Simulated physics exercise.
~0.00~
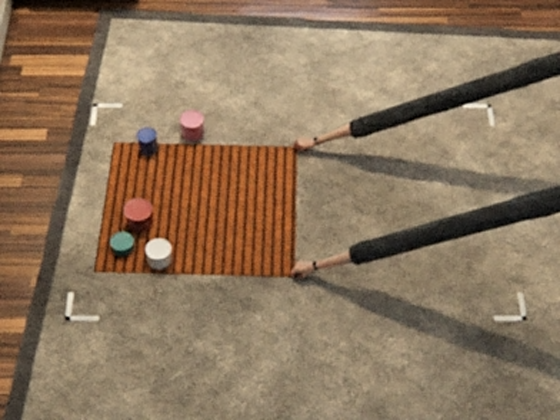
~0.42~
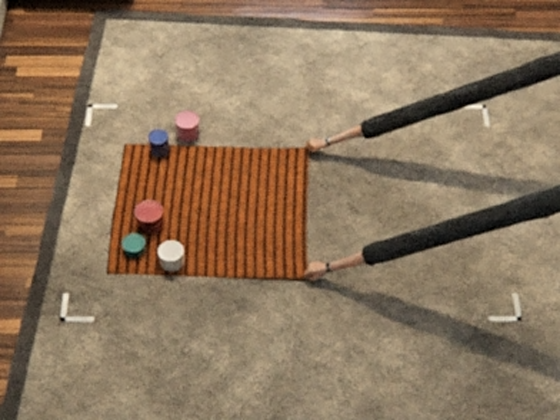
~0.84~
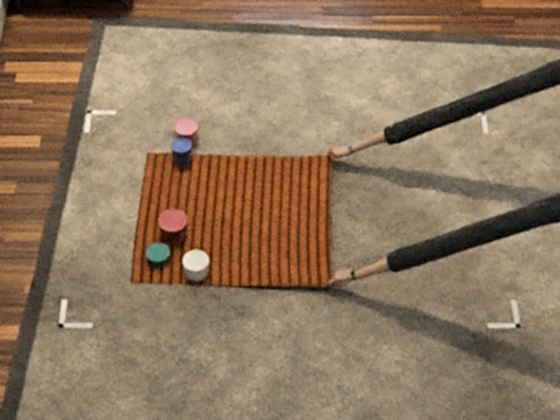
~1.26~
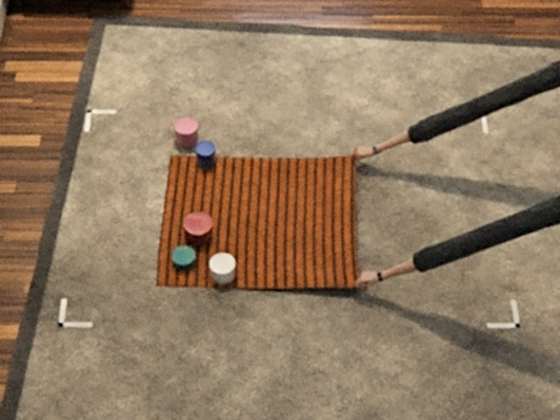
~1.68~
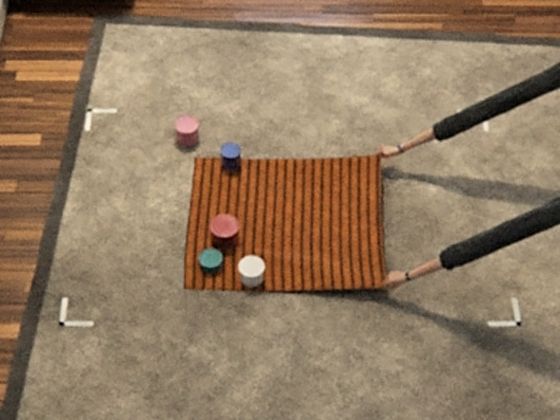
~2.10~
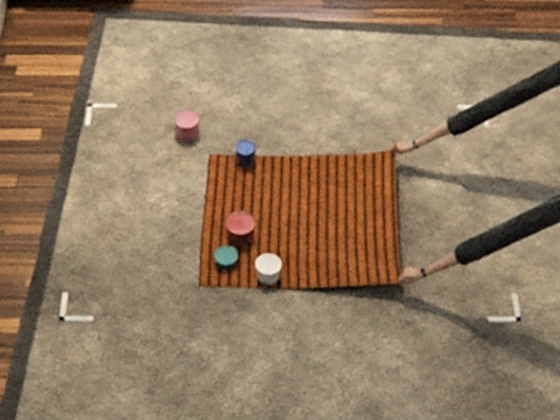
The clip opens on a thin, orange-brown striped rug spread on a larger grey carpet, with a pair of dark-sleeved arms reaching in from the right to hold its right corners. A red bin, a teal bucket and a white bucket sit near its left side, a blue bucket rests at its top edge, and a pink bucket stands just beyond that edge. The hands pull the rug steadily to the right, and the containers on it and the blue bucket travel along. The pink bucket stays put as the blue one passes below it and draws away. By the end, the rug and its four riders have shifted well to the right, still in much the same arrangement, leaving the pink bucket behind.
